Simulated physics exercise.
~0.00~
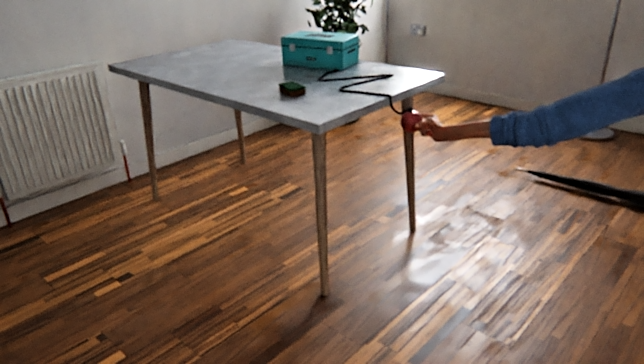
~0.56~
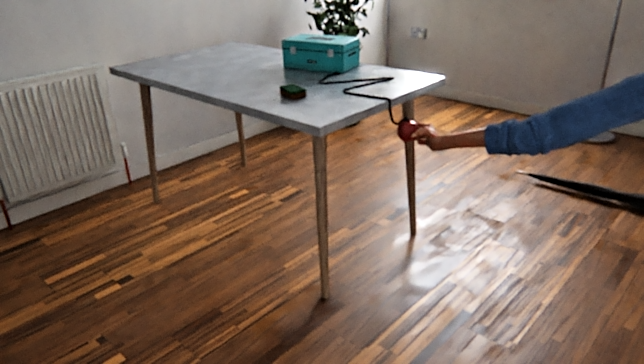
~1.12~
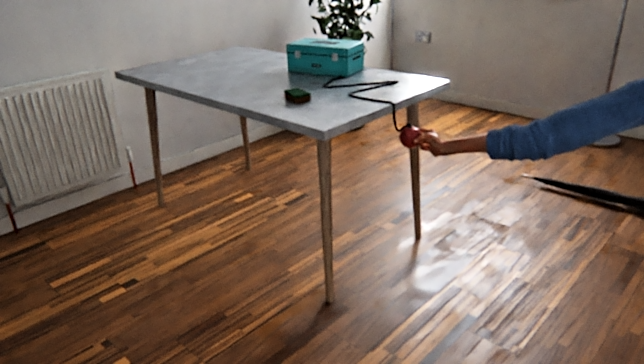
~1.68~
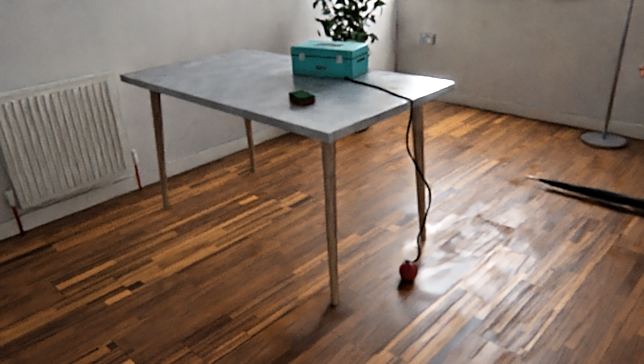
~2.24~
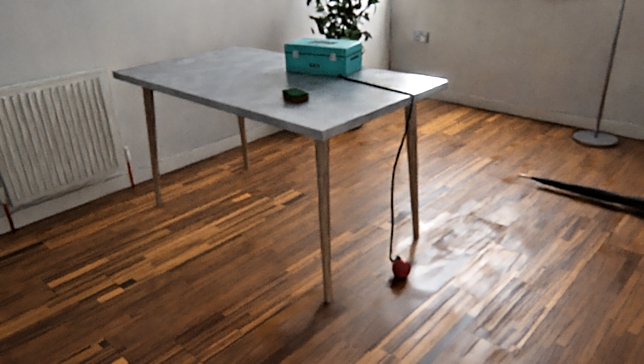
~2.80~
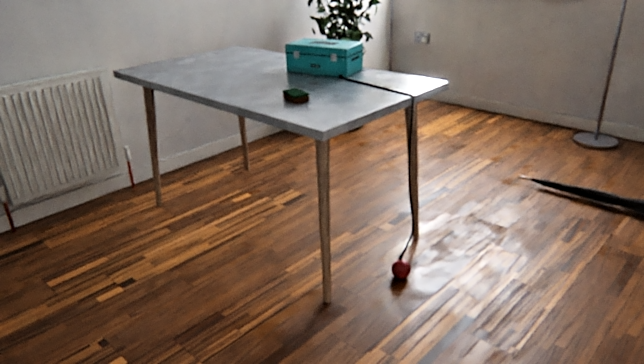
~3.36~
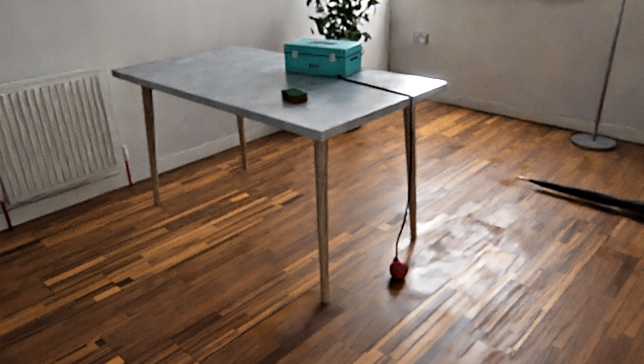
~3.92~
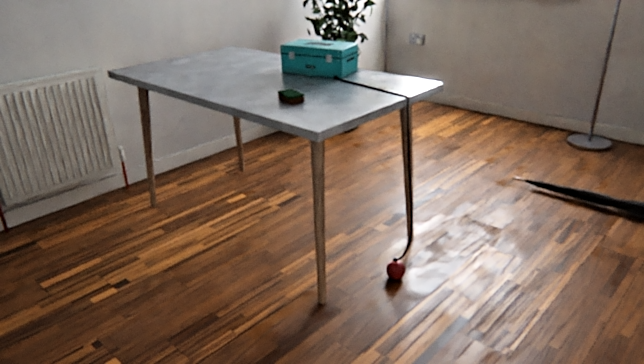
Red apple on a dark cord dropping from a hand beside a table to the wooden floor, turquoise toolbox and sponge staying put.
